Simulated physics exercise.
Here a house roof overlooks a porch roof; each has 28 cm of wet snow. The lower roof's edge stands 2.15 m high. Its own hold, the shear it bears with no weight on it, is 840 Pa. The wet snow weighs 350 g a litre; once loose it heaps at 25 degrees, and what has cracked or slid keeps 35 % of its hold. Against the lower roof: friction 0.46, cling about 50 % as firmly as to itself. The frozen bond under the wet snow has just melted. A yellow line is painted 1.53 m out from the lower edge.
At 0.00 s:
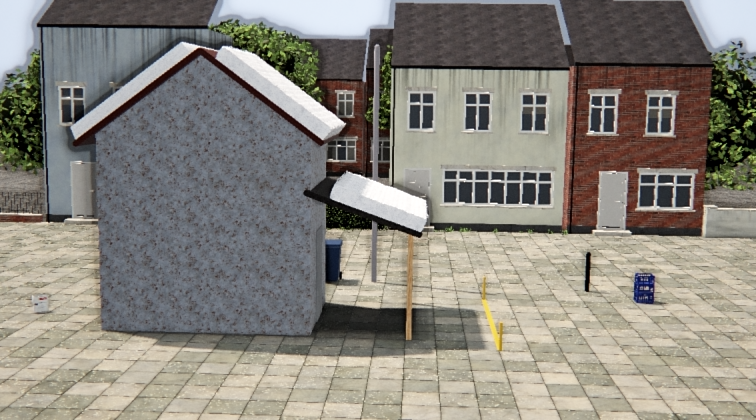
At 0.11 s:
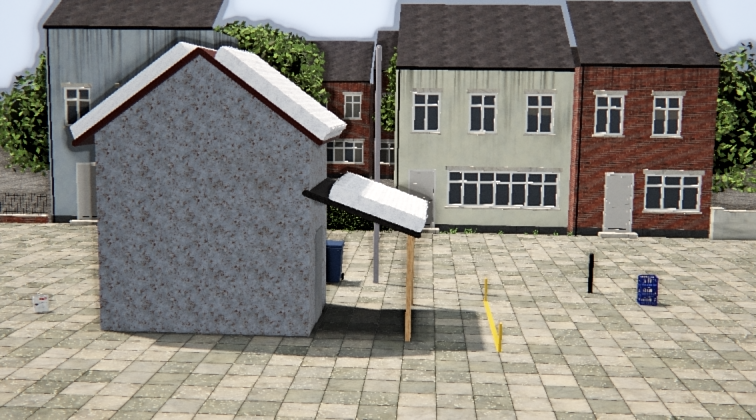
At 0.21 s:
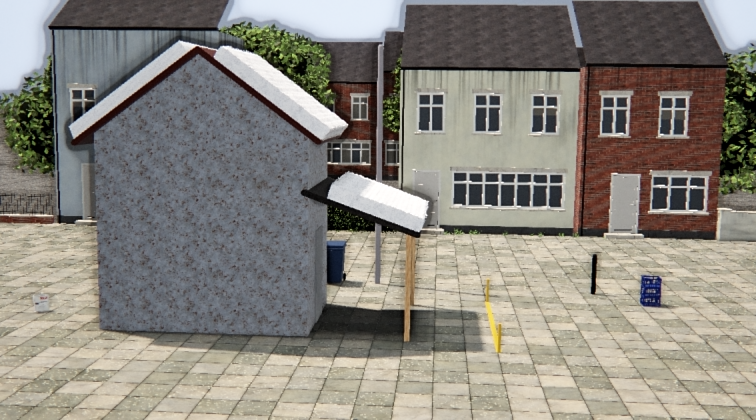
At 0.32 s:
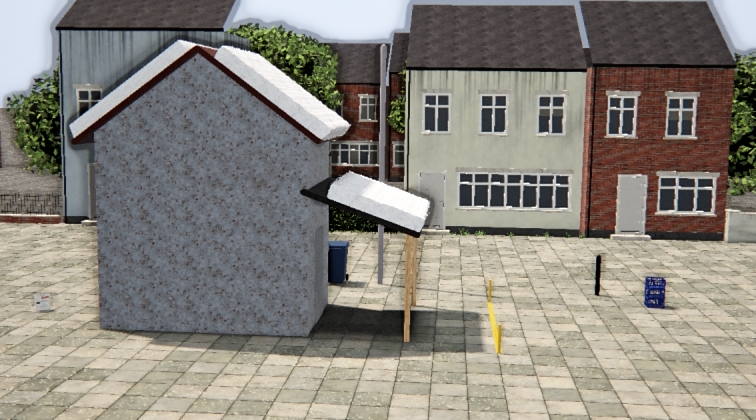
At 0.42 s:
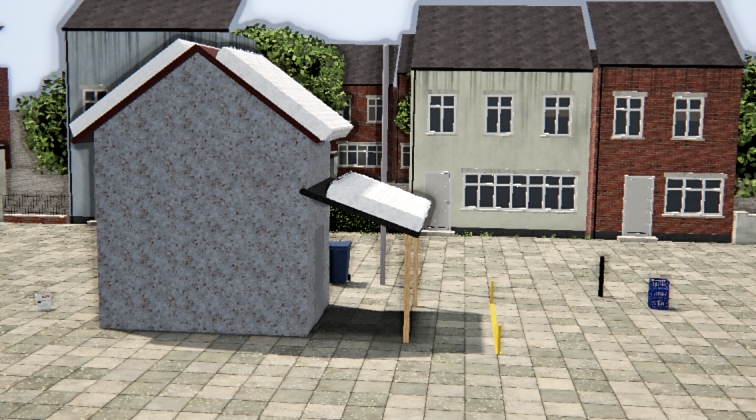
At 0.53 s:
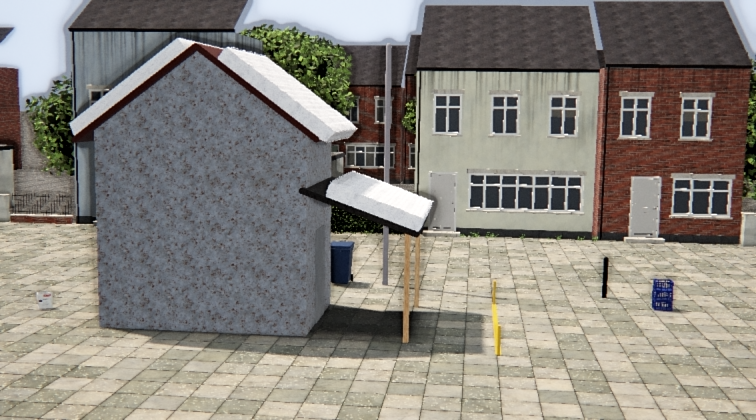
The clip opens on a grey house with white snow on its roof and on a lower porch roof at right, in a paved square with a yellow line. As the view drifts slightly, the upper roof's right-hand snow creeps down the slope in one piece, ending slightly over the edge.
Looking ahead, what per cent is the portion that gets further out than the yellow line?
Expect roughly 2 %.
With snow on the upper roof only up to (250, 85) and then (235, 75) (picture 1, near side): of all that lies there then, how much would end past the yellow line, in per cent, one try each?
In that order: 0 %, 0 %.
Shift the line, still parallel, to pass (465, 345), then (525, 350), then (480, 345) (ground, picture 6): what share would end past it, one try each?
In that order: 12 %, 0 %, 6 %.
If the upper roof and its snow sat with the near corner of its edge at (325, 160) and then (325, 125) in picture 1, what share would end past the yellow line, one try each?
In turn about 0 %, 7 %.
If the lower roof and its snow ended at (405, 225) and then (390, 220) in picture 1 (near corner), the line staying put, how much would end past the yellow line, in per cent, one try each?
In turn about 3 %, 6 %.
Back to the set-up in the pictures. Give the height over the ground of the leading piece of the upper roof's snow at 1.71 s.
Some 2.8 m.
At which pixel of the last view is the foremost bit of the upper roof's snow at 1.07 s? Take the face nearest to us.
Near (359, 187).
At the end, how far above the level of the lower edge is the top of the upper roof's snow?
Roughly 1.2 m.
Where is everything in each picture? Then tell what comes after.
The first picture shows leading edge of the wet snow at (325, 132).
The second picture shows leading edge of the wet snow at (324, 133), its middle shifted 7 mm.
The third picture shows leading edge of the wet snow at (324, 132), its middle shifted 2.5 cm.
The fourth picture shows leading edge of the wet snow at (325, 133), its middle shifted 5.6 cm, 2 % of it past the upper edge, in one piece.
The fifth picture shows leading edge of the wet snow at (326, 134), its middle shifted 10 cm, 4 % of it past the upper edge, in one piece.
The sixth picture shows leading edge of the wet snow at (328, 126), its middle shifted 16 cm, 6 % of it past the upper edge, in one piece.
After 1.07 s, none is below the lower edge and 0 % is past the line.
After 1.71 s, none is below the lower edge and 0 % is past the line.
After 2.36 s, none is below the lower edge and 0 % is past the line.
After 3.00 s, 18 % is below the lower edge and 0 % is past the line.
After 4.50 s, at the end, 35 % is below the lower edge and 2 % is past the line.
